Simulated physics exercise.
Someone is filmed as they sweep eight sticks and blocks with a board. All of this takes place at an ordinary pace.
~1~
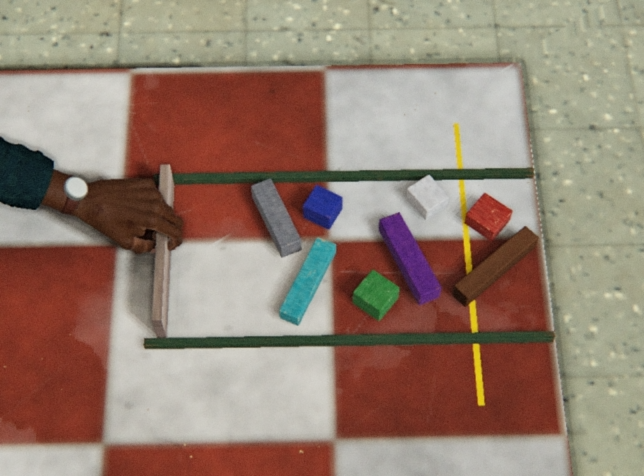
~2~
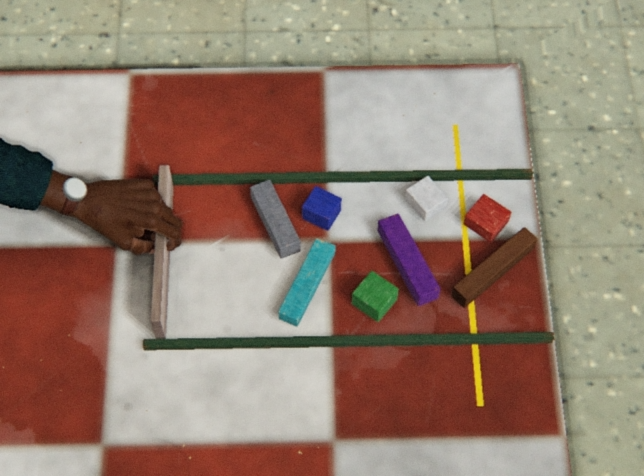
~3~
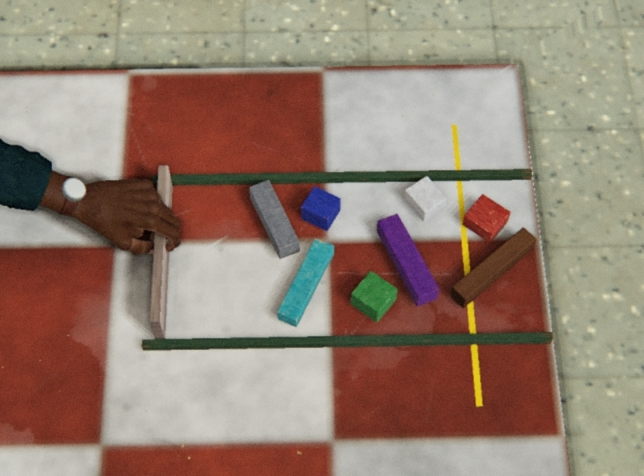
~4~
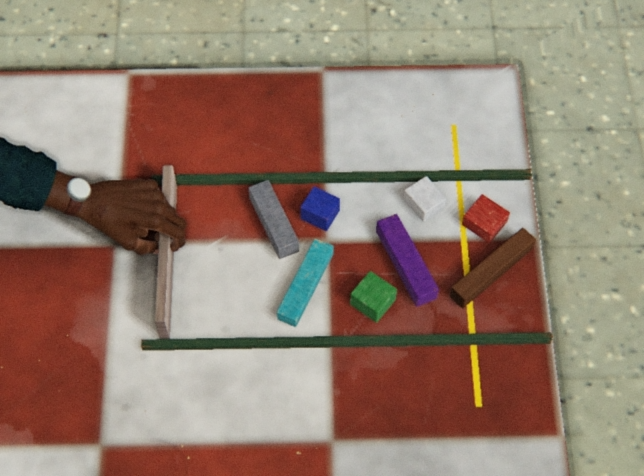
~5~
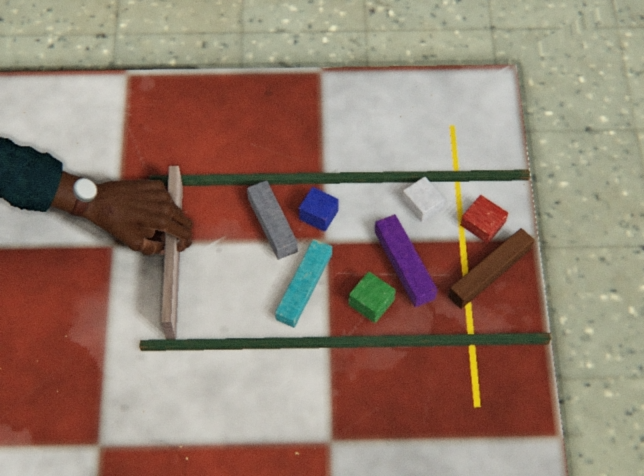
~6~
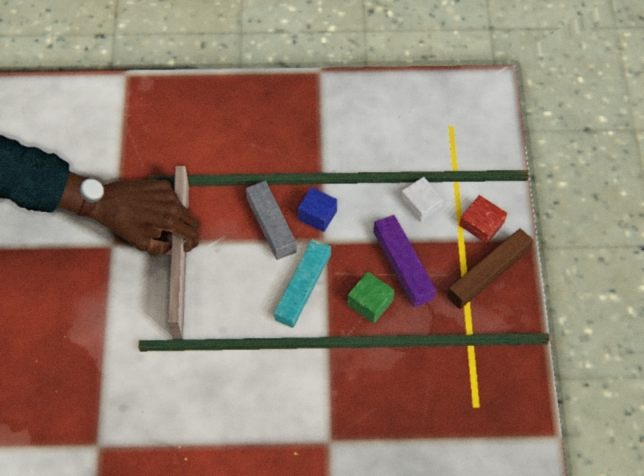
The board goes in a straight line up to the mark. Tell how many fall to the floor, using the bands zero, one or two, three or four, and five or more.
One or two fall to the floor.
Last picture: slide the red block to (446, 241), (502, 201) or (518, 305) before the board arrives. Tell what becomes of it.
Trying each place in order, it drops down, it drops down and it drops down.
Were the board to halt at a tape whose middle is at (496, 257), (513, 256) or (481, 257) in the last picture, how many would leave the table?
Down on the floor: 4, 6 and 4.
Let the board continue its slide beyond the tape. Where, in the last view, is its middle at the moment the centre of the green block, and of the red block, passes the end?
The middle is at (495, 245) when it's the green block, and at (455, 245) when it's the red block.
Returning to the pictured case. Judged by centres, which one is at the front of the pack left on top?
The white block finishes closest.
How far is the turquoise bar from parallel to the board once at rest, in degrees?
It comes to around 20 degrees.
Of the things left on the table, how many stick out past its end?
That'd be 2.
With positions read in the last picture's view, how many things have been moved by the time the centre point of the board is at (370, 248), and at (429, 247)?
By then 7, and 8.
A little later, none off yet; brown stick at rest near (490, 268); red block at rest near (483, 219); white block at rest near (422, 200).
Next, none off yet; brown stick shifted a little near (537, 256); red block shifted about its own width near (508, 227); white block shifted well along near (488, 199).
When it is over, the number that fall off is one or two; down, red block and brown stick.
